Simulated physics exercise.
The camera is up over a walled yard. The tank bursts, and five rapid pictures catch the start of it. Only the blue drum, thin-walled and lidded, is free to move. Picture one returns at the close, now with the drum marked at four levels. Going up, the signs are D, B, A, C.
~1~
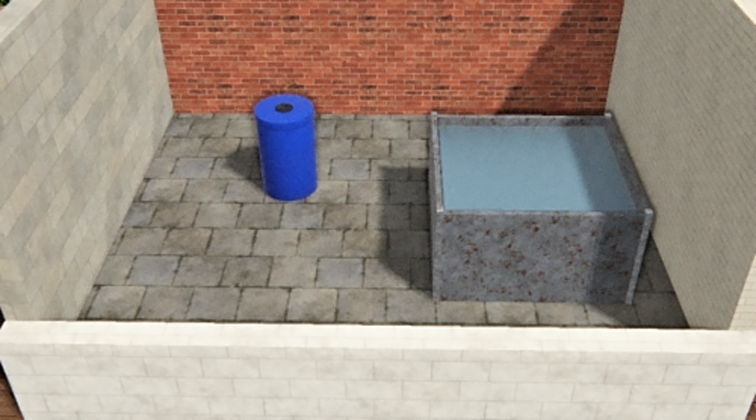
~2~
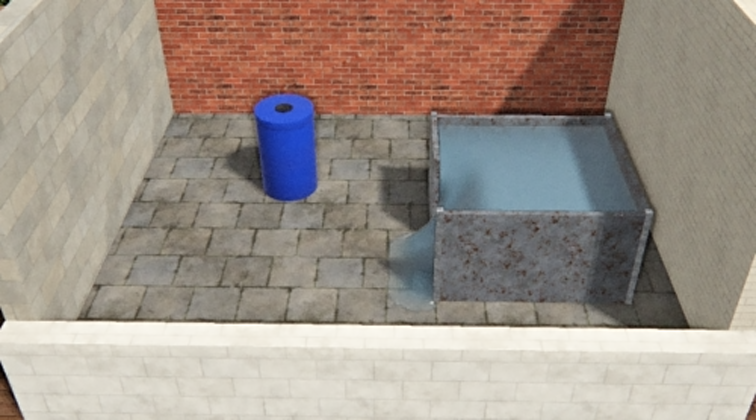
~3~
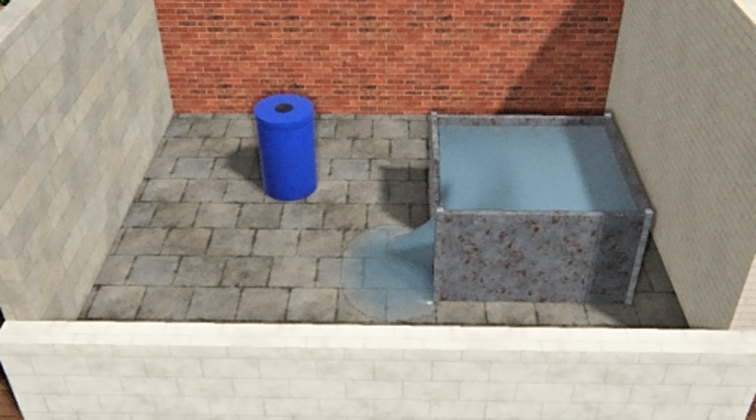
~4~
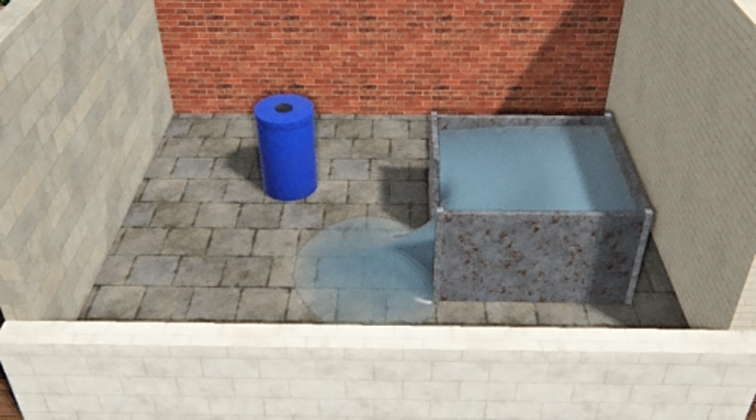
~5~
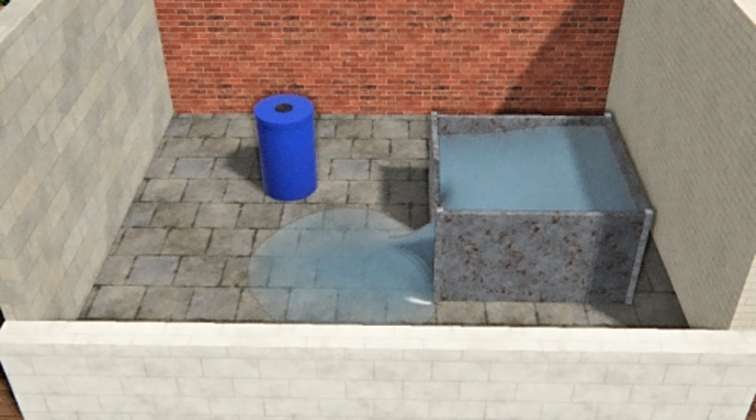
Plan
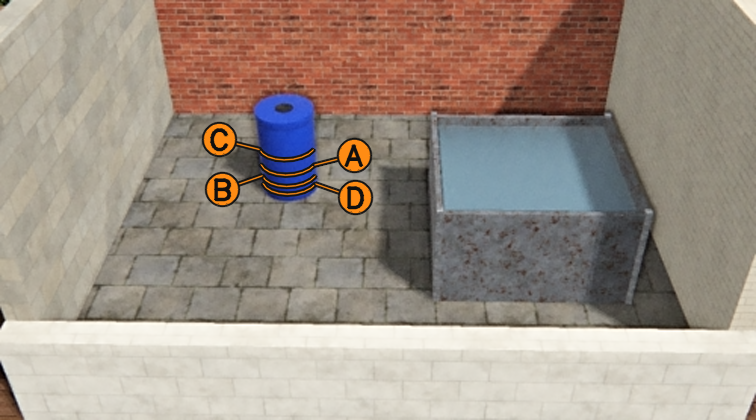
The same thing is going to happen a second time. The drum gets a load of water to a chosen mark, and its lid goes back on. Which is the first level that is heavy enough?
Choose B.
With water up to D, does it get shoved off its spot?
Yes.
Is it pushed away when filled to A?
No, that is safe.
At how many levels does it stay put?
Three of them.
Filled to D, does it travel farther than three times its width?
No, it does not.
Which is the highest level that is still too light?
Here it is level D.
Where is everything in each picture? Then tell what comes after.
In the first picture, lid of the blue drum at (284, 108); tank full, its middle at (530, 168).
In the second picture, 2 % of the ground under water, its edge towards the drum at (408, 236).
In the third picture, 5 % of the ground under water, its edge towards the drum at (376, 230).
In the fourth picture, 8 % of the ground under water, its edge towards the drum at (332, 229).
In the fifth picture, lid of the blue drum at (284, 108); 13 % of the ground under water, its edge towards the drum at (314, 217).
In orange, A at (285, 175); B at (286, 186); C at (284, 159); D at (287, 194); from the bottom up D, B, A, C.
With A, it does not move.
With B, it shifts by a finger or two and stays.
With C, it does not move.
With D, it is pushed about twice its own width away.
